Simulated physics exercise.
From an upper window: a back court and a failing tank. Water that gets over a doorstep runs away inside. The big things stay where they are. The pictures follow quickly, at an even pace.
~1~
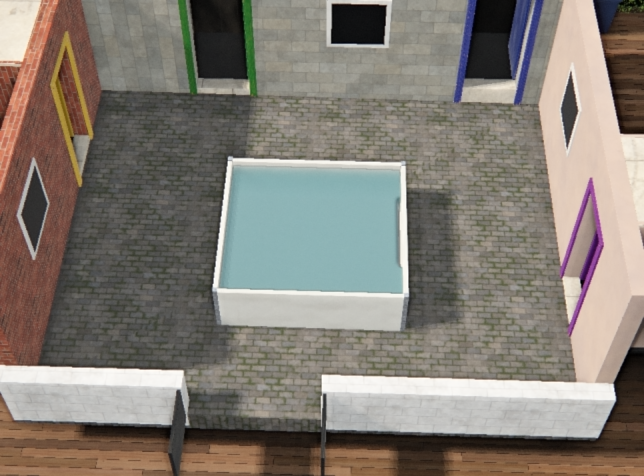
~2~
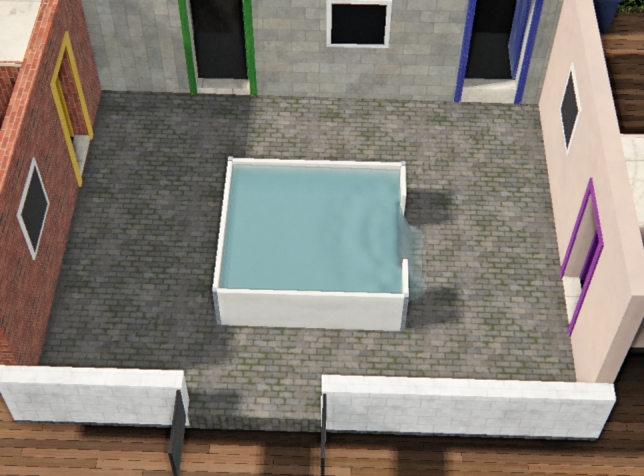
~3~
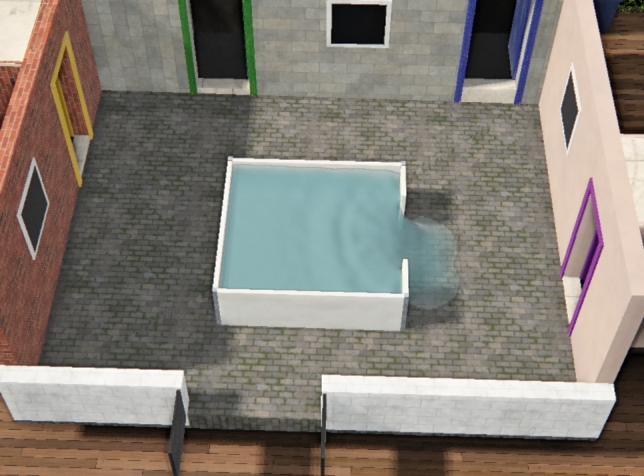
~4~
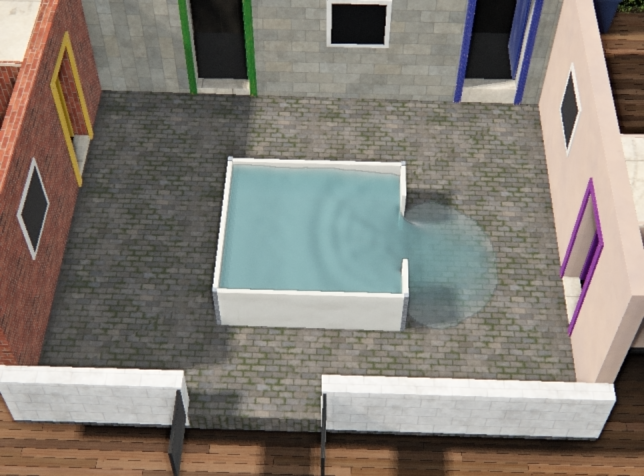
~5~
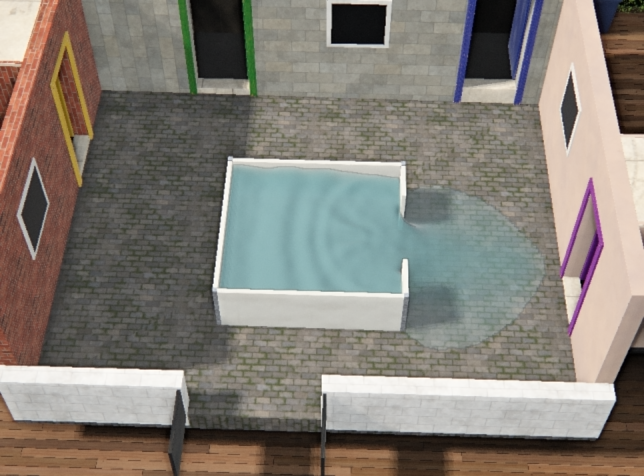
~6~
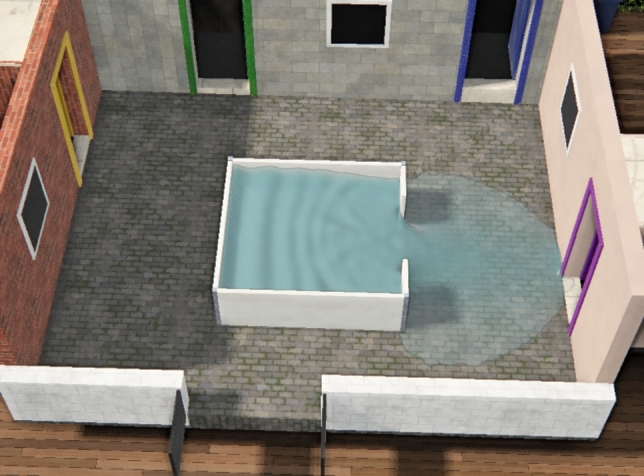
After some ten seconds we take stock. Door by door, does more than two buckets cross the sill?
One by one: The green door holds within the limit; the blue door holds within the limit; the purple door floods; the yellow door holds within the limit.
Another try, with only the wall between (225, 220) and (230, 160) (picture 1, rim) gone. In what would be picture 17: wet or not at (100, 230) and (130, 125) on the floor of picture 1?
In turn: Flooded, wet.
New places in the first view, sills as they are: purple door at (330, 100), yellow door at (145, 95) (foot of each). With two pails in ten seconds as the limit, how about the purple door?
Then: Purple door stays under.
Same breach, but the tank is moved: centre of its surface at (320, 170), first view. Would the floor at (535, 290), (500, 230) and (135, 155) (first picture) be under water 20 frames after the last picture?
One after the other: Wet, wet, not flooded.
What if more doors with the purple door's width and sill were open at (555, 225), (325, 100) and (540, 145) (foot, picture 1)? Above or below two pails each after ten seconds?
In turn: Is over, is under, goes over.
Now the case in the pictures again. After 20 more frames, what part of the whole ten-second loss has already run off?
I make it 45 per cent.
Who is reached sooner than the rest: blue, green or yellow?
First comes the blue door.
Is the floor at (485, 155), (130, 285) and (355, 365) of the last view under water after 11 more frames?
In that order: Awash, no water, dry.
A moment on, water covers 25 % of the floor; the green door not reached, the blue door not reached, the purple door far over two buckets in, the yellow door not reached.
Next, water covers 25 % of the floor; the green door not reached, the blue door wet at the sill, nothing in, the purple door far over two buckets in, the yellow door not reached.
Then, water covers 45 % of the floor; the green door not reached, the blue door wet at the sill, nothing in, the purple door far over two buckets in, the yellow door not reached.
Later, water covers 85 % of the floor; the green door wet at the sill, nothing in, the blue door wet at the sill, nothing in, the purple door far over two buckets in, the yellow door wet at the sill, nothing in.
In the end, water covers 100 % of the floor; the green door wet at the sill, nothing in, the blue door wet at the sill, nothing in, the purple door far over two buckets in, the yellow door wet at the sill, nothing in.
